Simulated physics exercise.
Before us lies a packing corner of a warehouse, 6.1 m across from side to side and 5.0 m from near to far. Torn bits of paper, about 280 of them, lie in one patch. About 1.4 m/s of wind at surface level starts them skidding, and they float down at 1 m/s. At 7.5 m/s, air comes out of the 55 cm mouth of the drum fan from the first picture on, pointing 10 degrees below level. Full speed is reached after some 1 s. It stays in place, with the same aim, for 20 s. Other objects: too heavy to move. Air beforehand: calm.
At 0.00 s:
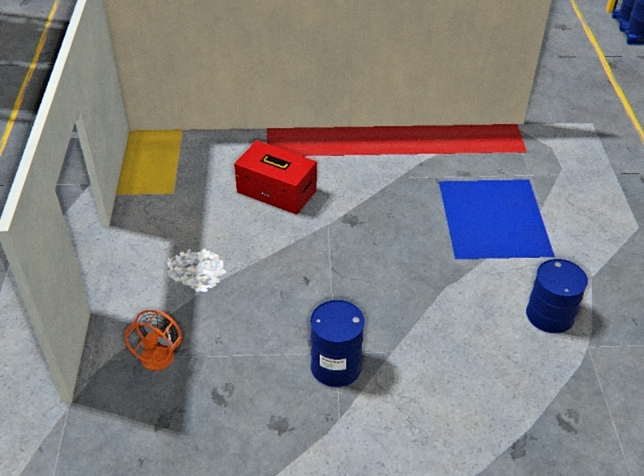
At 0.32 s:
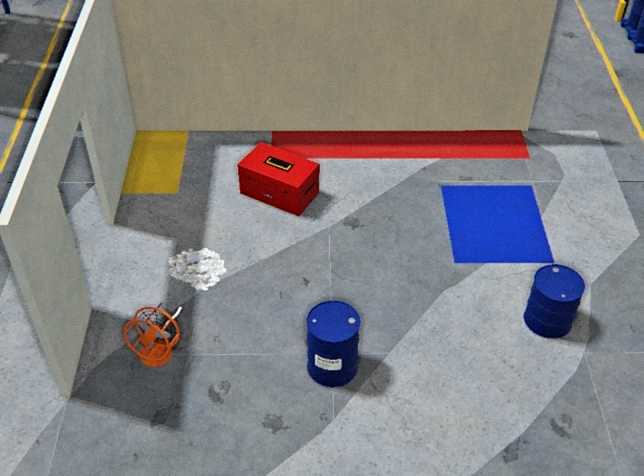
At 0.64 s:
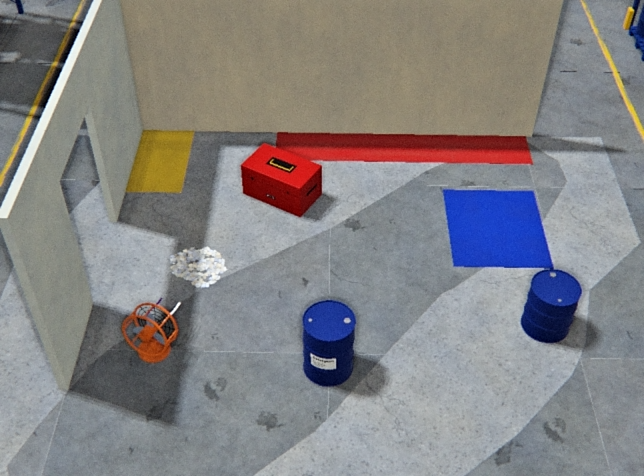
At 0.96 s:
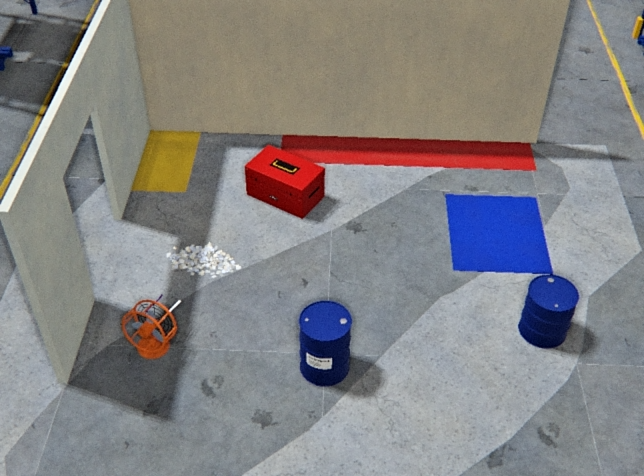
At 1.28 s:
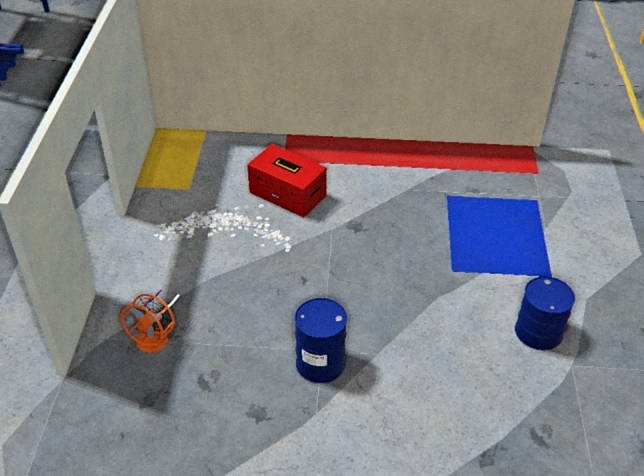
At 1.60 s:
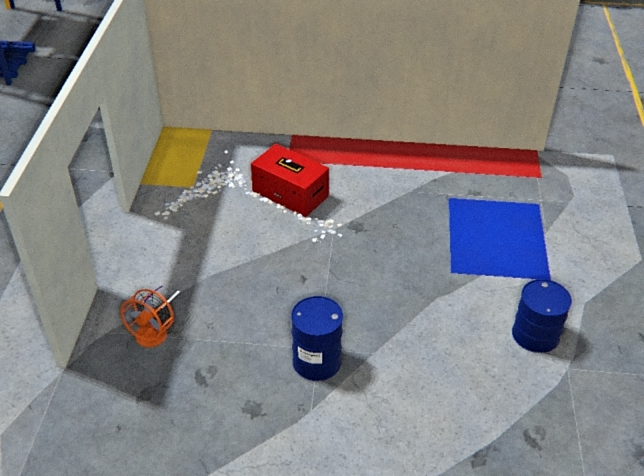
White paper scraps stir from their patch, then spread away from the orange fan around the red case.
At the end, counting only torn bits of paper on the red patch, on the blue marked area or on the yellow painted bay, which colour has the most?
Yellow.
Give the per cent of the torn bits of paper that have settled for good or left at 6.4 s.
About 30 %.
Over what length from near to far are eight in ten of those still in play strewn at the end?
That comes to close to 2.4 m, I reckon.
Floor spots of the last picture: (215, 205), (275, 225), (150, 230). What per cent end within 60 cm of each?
In order: About 0 %, then 0 %, then 30 %.
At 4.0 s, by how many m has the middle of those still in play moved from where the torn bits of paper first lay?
The centre ends up some 3.0 m from the start.
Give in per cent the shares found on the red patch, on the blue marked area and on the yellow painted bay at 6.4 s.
Shares come out near 10 % for red, 5 % for blue and 60 % for yellow.
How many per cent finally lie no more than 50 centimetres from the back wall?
Roughly 20 in a hundred.
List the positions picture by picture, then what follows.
The middle of the torn bits of paper is near (197, 270), none has stirred yet and the mouth of the drum fan is at (153, 337), in the first frame.
The middle of the torn bits of paper is near (197, 267), none has stirred yet, the blue marked area is centred on (495, 223), the yellow painted bay is centred on (156, 161) and the red patch is centred on (399, 144), in the second frame.
The middle of the torn bits of paper is near (198, 266), none has stirred yet, the top of a packing case is at (281, 165) and the top of a barrel is at (329, 320), in the third frame.
The middle of the torn bits of paper is near (203, 259), the farthest in sight from the drum fan is at (209, 245) and about 50 % have left their places, in the fourth frame.
The middle of the torn bits of paper is near (216, 222), the farthest in sight from the drum fan is at (237, 208) and all have left their places, in the fifth frame.
The middle of the torn bits of paper is near (220, 191), the farthest in sight from the drum fan is at (226, 152) and all have left their places, in the sixth frame.
After 4.0 s, 6 % are on the blue marked area, 62 % on the yellow painted bay and 11 % on the red patch; the middle of those still in play is near (160, 140); 20 % have settled or left.
After 6.4 s, 6 % are on the blue marked area, 56 % on the yellow painted bay and 12 % on the red patch; the middle of those still in play is near (168, 142); 27 % have settled or left.
After 11.0 s, 6 % are on the blue marked area, 44 % on the yellow painted bay and 6 % on the red patch; the middle of those still in play is near (152, 172); 34 % have settled or left.
After 20.0 s, at the end, 6 % are on the blue marked area, 27 % on the yellow painted bay and 2 % on the red patch; the middle of those still in play is near (140, 199).
